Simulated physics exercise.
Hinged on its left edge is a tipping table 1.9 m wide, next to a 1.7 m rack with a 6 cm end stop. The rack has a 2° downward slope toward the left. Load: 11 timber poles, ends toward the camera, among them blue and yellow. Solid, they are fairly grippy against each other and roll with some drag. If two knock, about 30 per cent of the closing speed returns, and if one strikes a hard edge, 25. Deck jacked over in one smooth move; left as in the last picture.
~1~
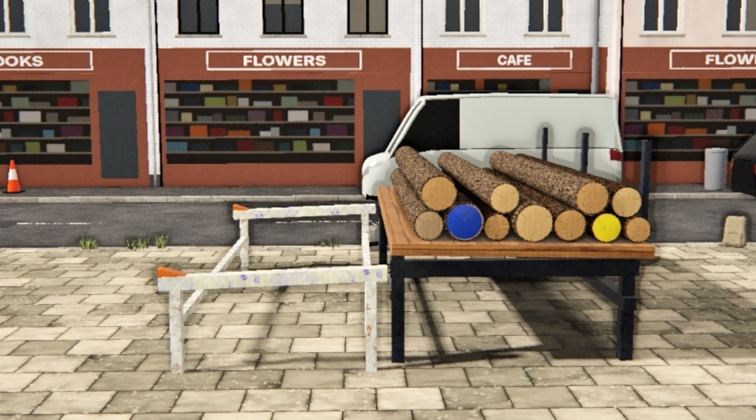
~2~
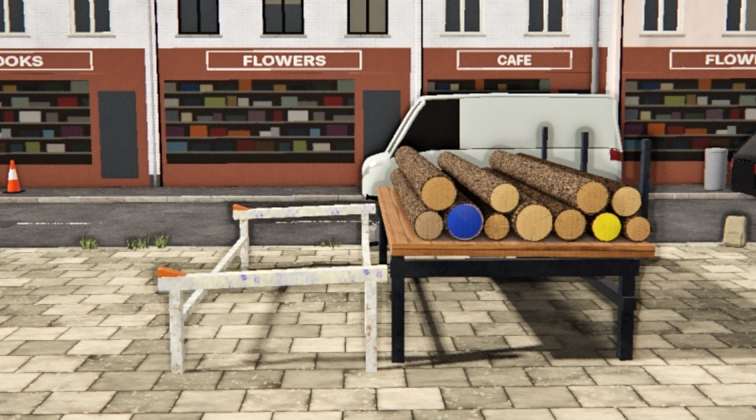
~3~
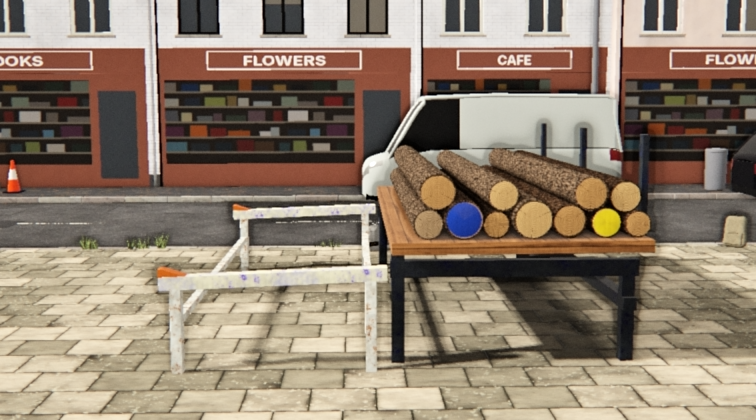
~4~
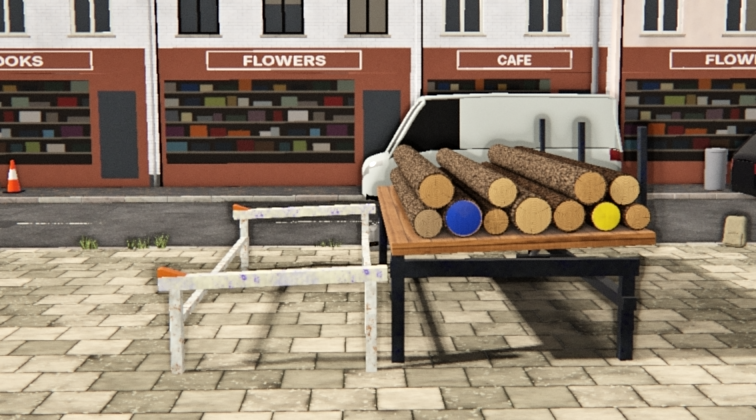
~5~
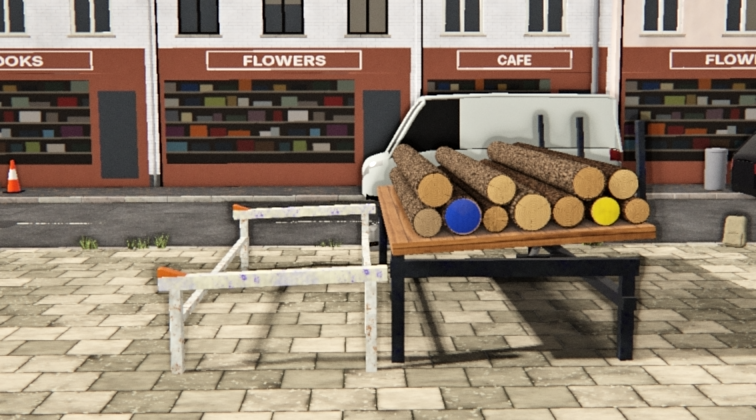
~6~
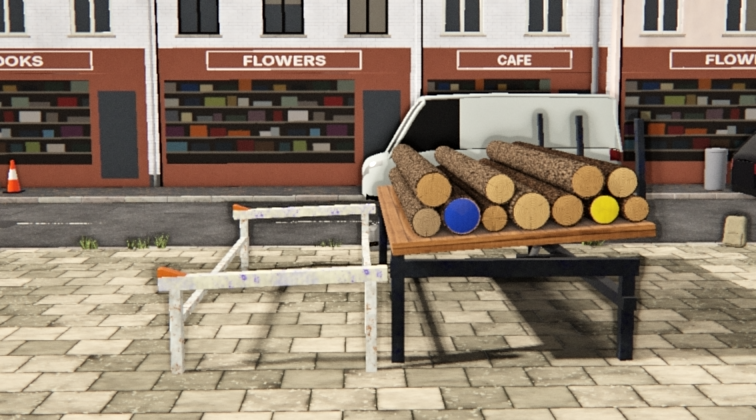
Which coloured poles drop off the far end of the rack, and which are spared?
Well, blue never escapes, and yellow never escapes.
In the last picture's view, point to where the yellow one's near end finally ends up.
My best guess is somewhere around (380, 229).
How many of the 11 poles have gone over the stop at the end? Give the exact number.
In all, 1.
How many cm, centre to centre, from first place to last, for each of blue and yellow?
Net displacement for blue is 180, for yellow it is 170.
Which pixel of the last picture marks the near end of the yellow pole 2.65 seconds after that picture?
(531, 215), roughly.
Another 1.1 s on from the last picture, blue is on the deck, 35 cm from the hinge, rolling left; yellow is on the deck, 145 cm from the hinge, rolling left; 0 of 11 over the stop.
Another 2.6 s on from the last picture, blue is on the rack, 155 cm from the rack's far end, rolling left; yellow is on the deck, 105 cm from the hinge, rolling left; 0 of 11 over the stop.
Another 4.5 s on from the last picture, blue is on the rack, 95 cm from the rack's far end, rolling left; yellow is on the deck, 40 cm from the hinge, rolling left; 1 of 11 over the stop.
In the end (6.4 s after the last picture), blue is on the rack, 45 cm from the rack's far end; yellow is on the rack, 165 cm from the rack's far end; 1 of 11 over the stop.
